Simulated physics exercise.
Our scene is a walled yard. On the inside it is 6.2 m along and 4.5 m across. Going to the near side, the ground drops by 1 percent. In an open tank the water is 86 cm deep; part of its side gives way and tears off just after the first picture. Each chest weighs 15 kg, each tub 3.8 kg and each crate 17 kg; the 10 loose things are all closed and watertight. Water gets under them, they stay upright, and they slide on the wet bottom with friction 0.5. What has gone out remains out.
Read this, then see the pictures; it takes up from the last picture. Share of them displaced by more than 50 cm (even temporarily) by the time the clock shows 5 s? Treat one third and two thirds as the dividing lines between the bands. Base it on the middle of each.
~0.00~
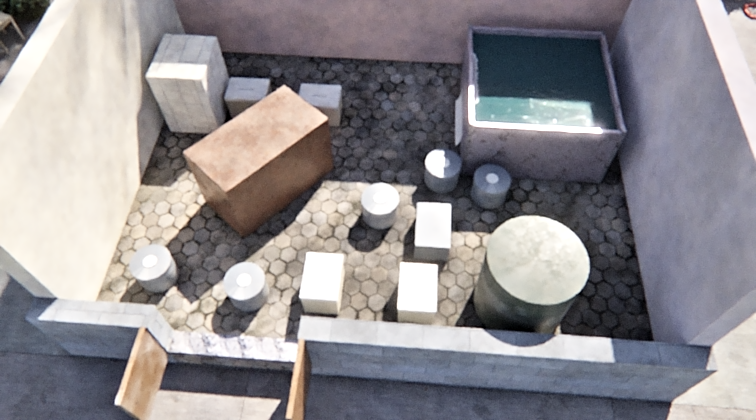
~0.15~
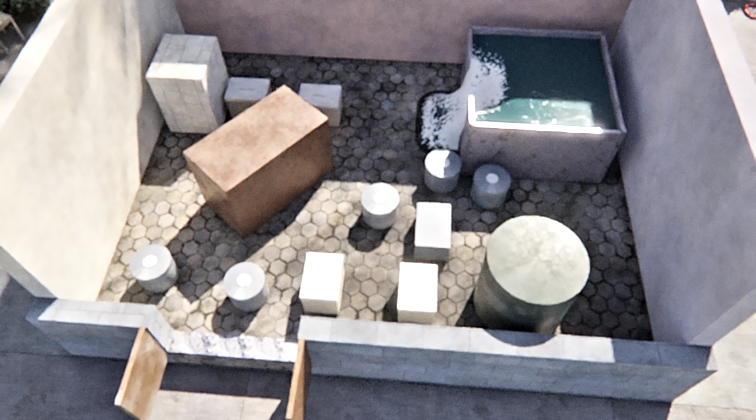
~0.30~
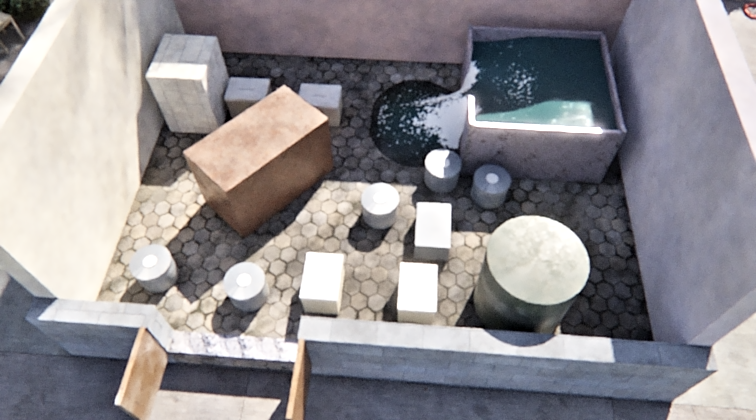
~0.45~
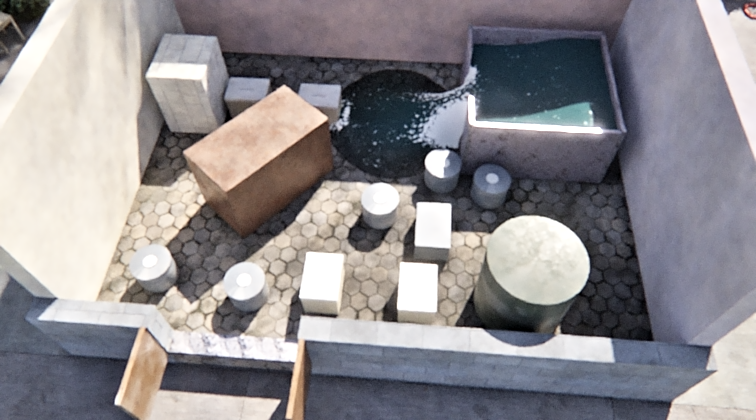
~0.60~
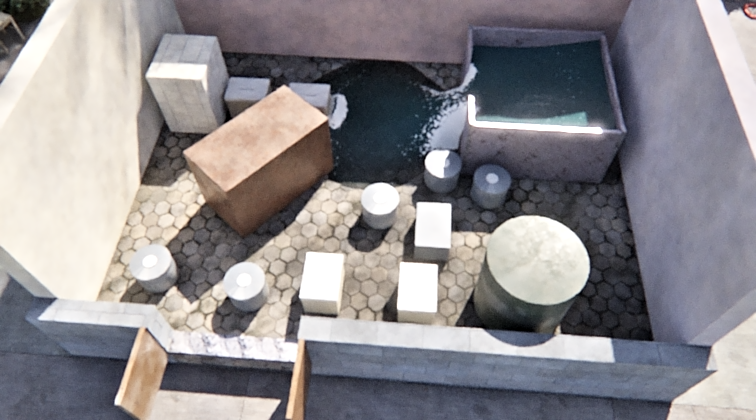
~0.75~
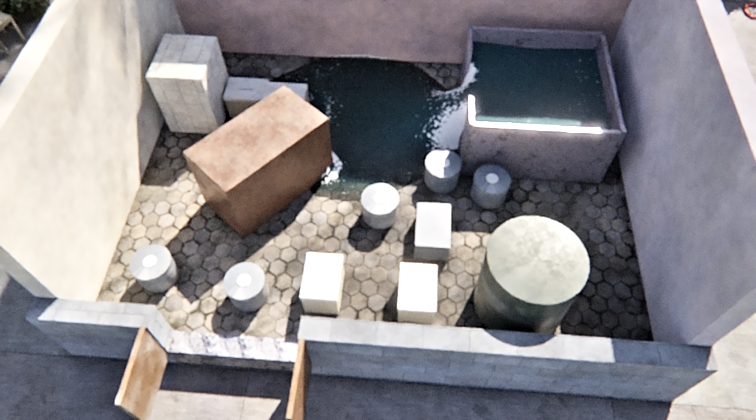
A third to two thirds.
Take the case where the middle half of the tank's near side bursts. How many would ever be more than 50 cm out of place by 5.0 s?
The answer then is 7.
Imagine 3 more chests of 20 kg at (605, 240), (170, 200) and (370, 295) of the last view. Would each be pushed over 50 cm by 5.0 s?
Well, in turn they are below that, above that and below that.
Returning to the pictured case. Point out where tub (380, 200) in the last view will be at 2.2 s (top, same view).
Estimated pixel: Around (376, 242).
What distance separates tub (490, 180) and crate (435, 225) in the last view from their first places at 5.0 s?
The first is off by 0 cm, the second by 0 cm.
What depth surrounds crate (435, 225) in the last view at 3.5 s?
1 cm.
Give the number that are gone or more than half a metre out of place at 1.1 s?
It comes to 1.
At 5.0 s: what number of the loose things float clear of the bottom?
Total: 2.
After 1.1 s 1 of 10 are over 50 cm from their spots; 1 afloat.
After 2.2 s 3 of 10 are over 50 cm from their spots; 2 afloat.
After 3.5 s 4 of 10 are over 50 cm from their spots; 4 afloat.
After 5.0 s 5 of 10 are over 50 cm from their spots, and 5 have been at some point; 2 afloat.
